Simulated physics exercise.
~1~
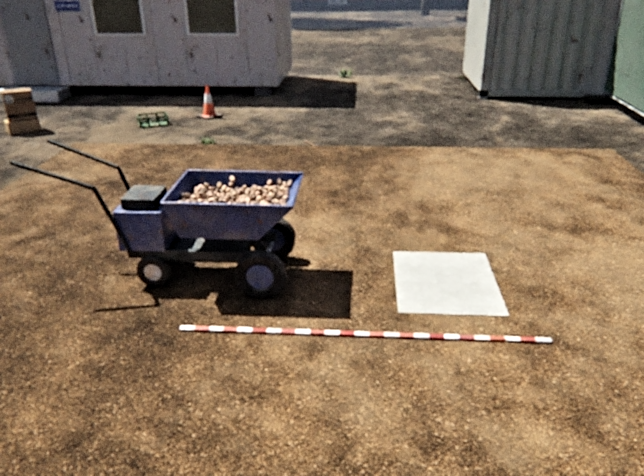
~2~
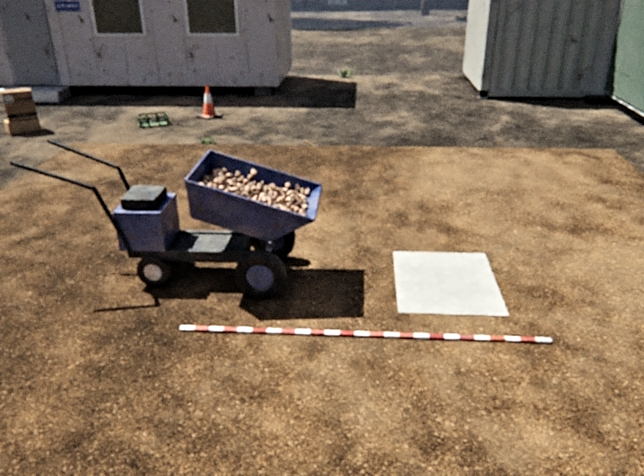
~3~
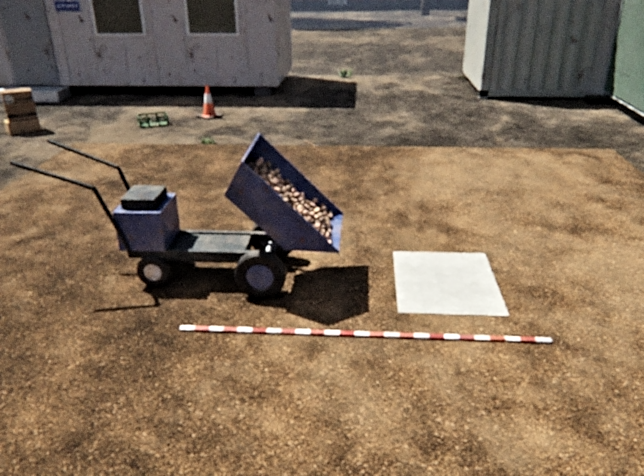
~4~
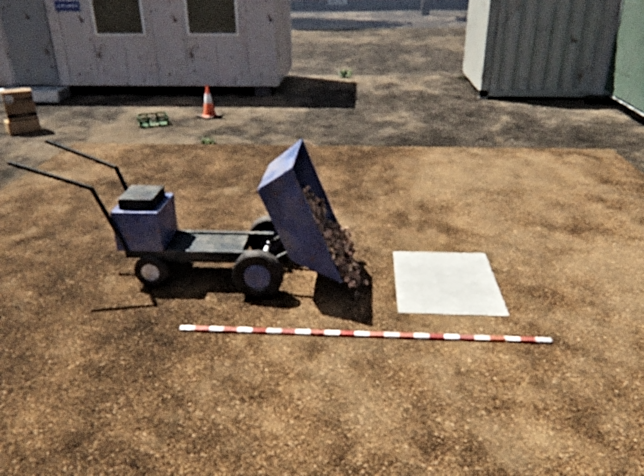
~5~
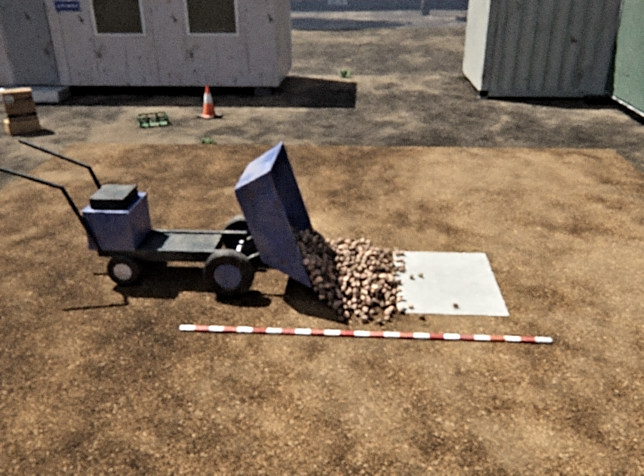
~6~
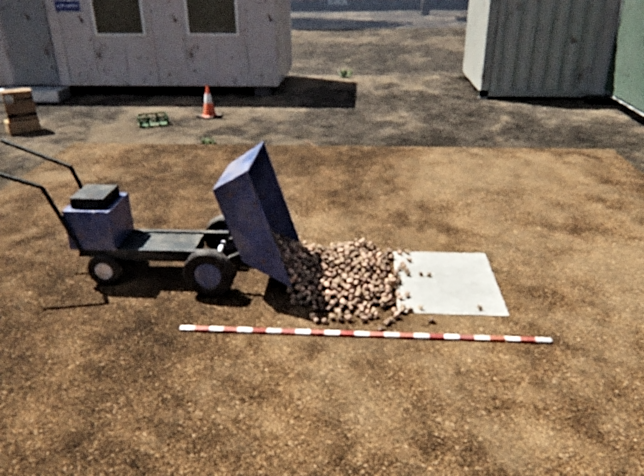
On a sunlit dirt yard with pale cabins, a container and an orange cone at the back, a fixed, raised view looks down on a blue powered barrow at left. Its tray is heaped with brownish stones, a white sheet lies flat to the right, and a red-and-white staff lies in front. The tray tips steadily forward to the right until it stands steep, and stones begin spilling from its lip. The barrow rolls back leftward as the load pours out. It ends with the tray still raised beside a broad heap, mostly short of the sheet, with only a few stones on its near edge.
